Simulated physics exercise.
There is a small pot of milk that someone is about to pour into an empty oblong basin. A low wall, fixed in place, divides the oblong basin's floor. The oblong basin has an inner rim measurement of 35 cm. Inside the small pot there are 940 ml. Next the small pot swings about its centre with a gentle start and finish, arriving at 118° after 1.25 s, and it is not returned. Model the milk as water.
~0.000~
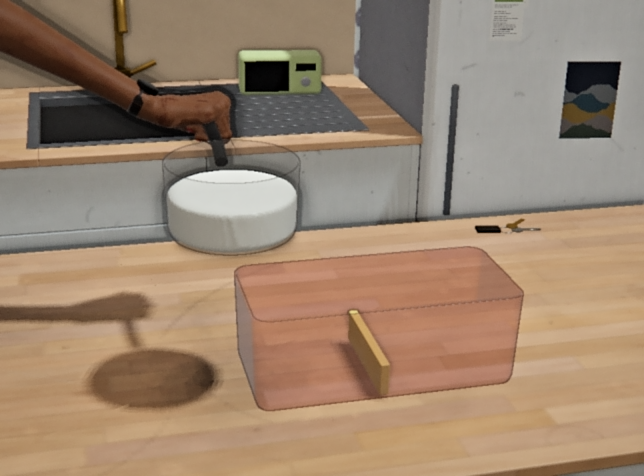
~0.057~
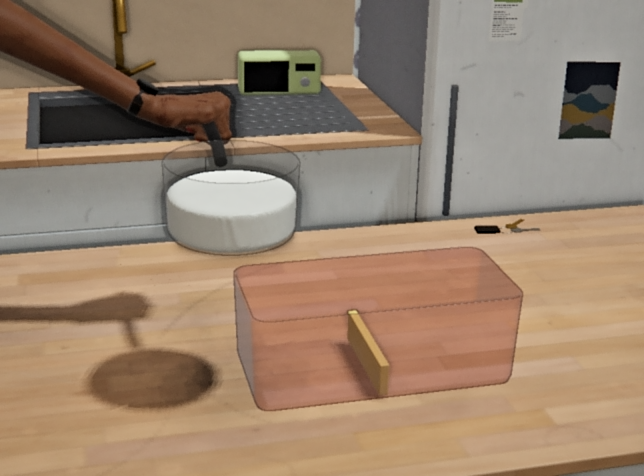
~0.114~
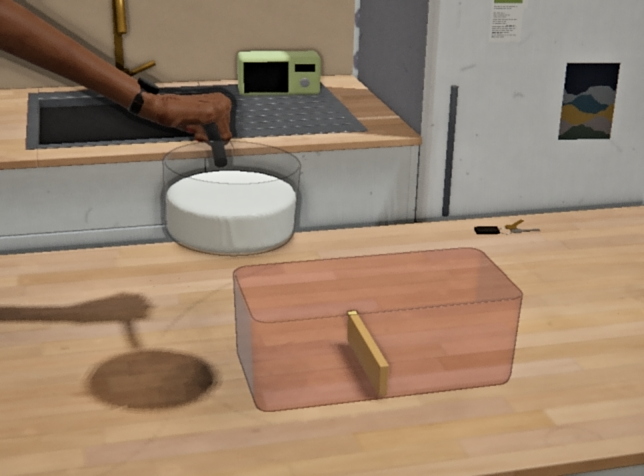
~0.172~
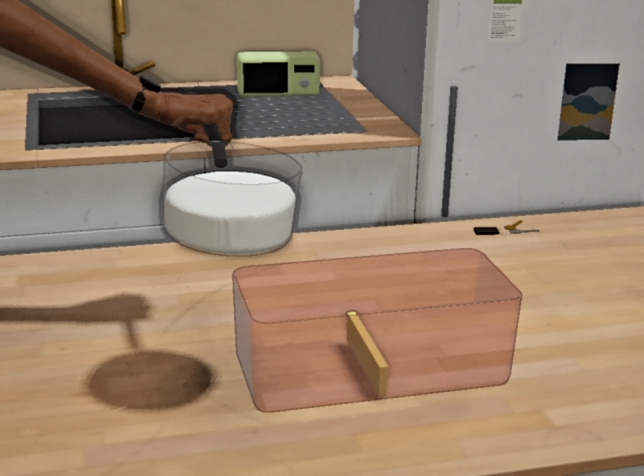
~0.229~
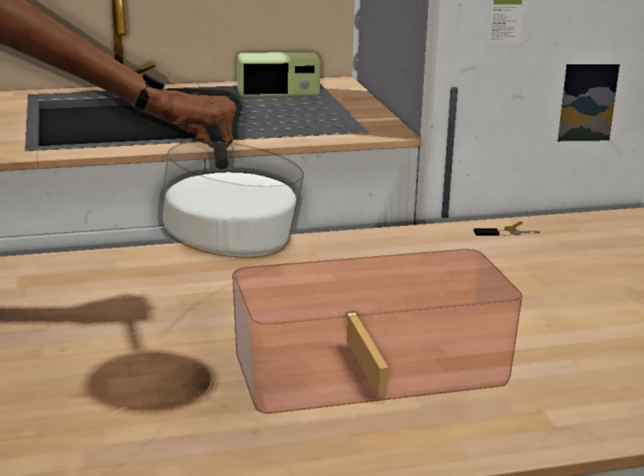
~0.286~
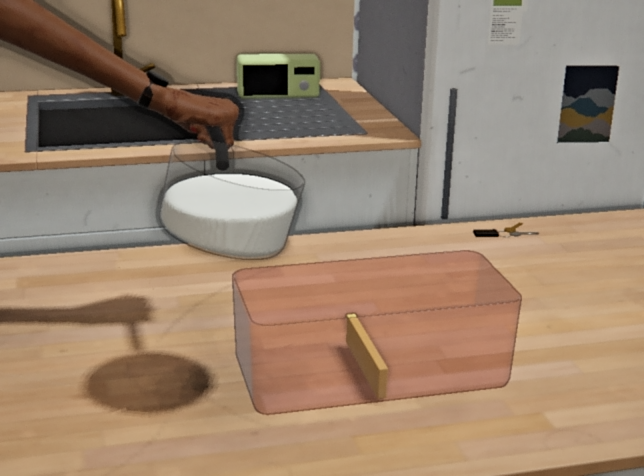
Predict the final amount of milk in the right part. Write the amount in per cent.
The right part ends with roughly 8 per cent.
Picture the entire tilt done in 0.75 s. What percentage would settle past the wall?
In that case, roughly 10 per cent.
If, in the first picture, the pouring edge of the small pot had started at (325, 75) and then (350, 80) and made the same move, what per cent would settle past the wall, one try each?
In turn about 55 and 75 per cent.
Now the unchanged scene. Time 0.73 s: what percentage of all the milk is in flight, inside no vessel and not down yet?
It comes to about 28 percent.
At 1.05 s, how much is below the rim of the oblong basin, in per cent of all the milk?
Some 82 per cent.
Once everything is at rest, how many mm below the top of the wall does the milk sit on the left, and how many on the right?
Looks like roughly 8 mm on the left and roughly 42 mm on the right.
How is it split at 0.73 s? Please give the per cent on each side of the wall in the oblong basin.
I'd say some 10 on the left and some 0 on the right.
By 0.73 s the tilt is 74° and 63 per cent is still to pour, 9 is left of the wall and 0 right of it.
By 1.05 s the tilt is 110° and 9 per cent is still to pour, 80 is left of the wall and 2 right of it.
By 1.38 s the tilt is 118° and 0 per cent is still to pour, 92 is left of the wall and 7 right of it.
By 1.75 s the tilt is 118° and 0 per cent is still to pour, 91 is left of the wall and 8 right of it.
At rest 91 per cent lies left of the wall, 8 right of it and 1 outside.
